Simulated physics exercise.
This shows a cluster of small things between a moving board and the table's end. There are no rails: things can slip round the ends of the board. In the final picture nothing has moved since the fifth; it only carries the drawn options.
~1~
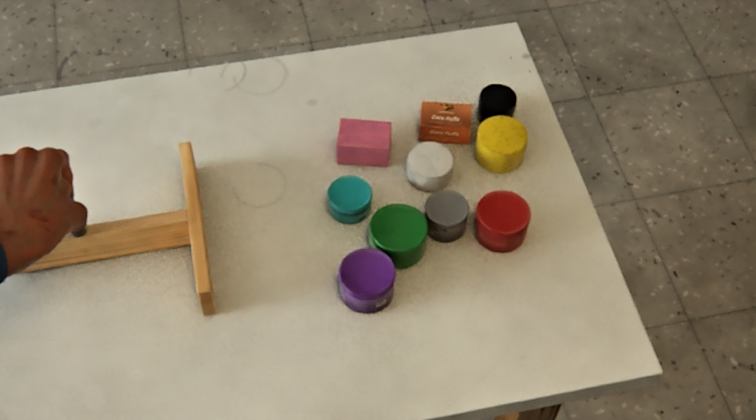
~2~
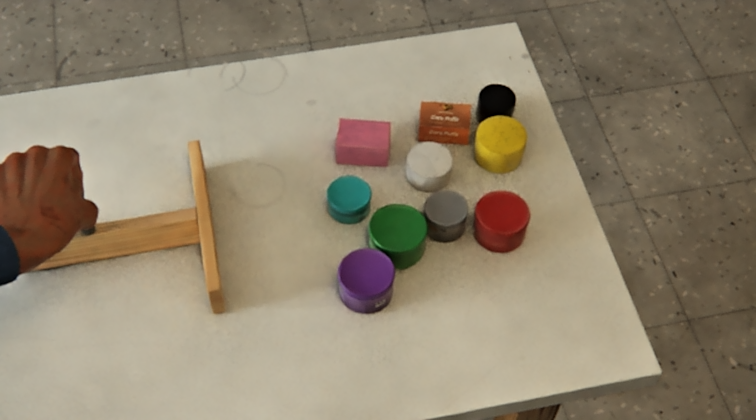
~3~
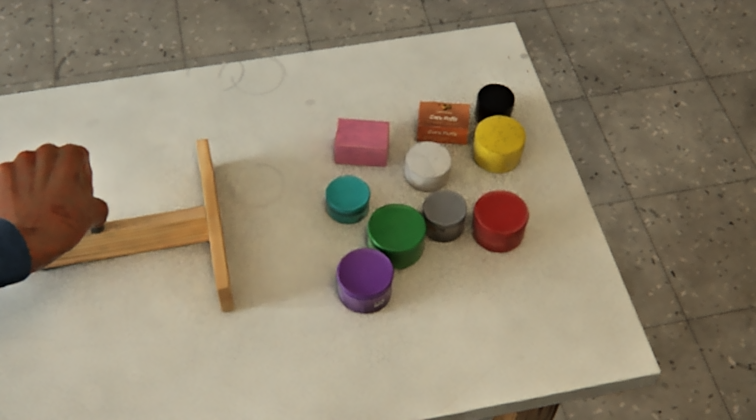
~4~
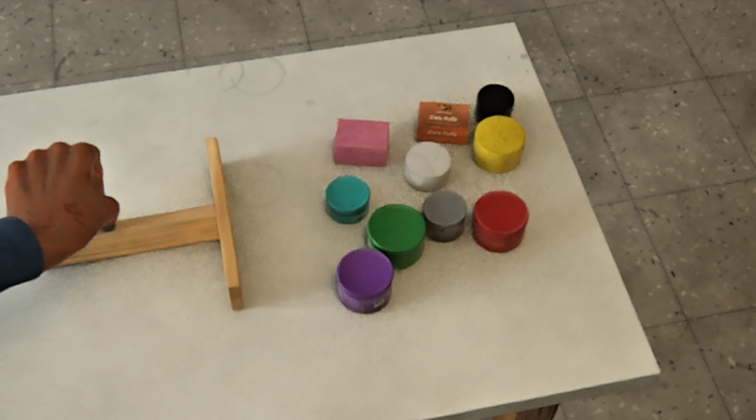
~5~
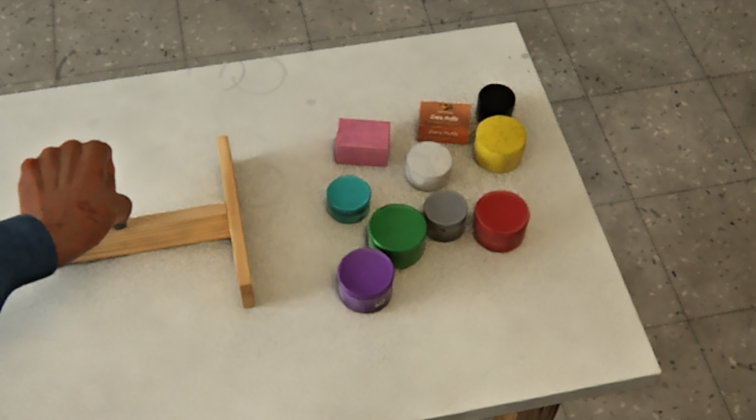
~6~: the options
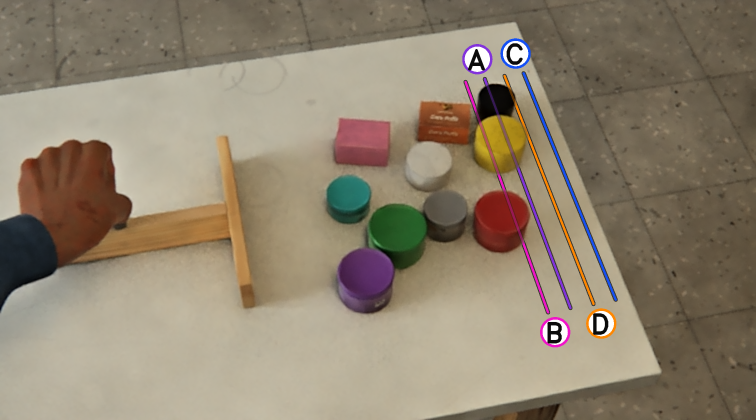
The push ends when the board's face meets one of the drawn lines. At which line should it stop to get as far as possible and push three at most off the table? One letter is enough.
At B, and not beyond.
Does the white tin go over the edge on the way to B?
By then, no.
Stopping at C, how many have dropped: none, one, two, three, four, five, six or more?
Six or more.
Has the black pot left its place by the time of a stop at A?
Yes.
On the copy, A at (524, 184); B at (503, 187); C at (566, 177); D at (545, 180).
On B. First, board (331, 190); purple jar (384, 281); turquoise tub (358, 198).
Then, board (429, 174); black pot (527, 100); yellow pot (511, 140).
Finally, board (503, 162); red tub over the edge; black pot over the edge; two fallen.
By contrast, A drops five; C drops nine; D drops five.
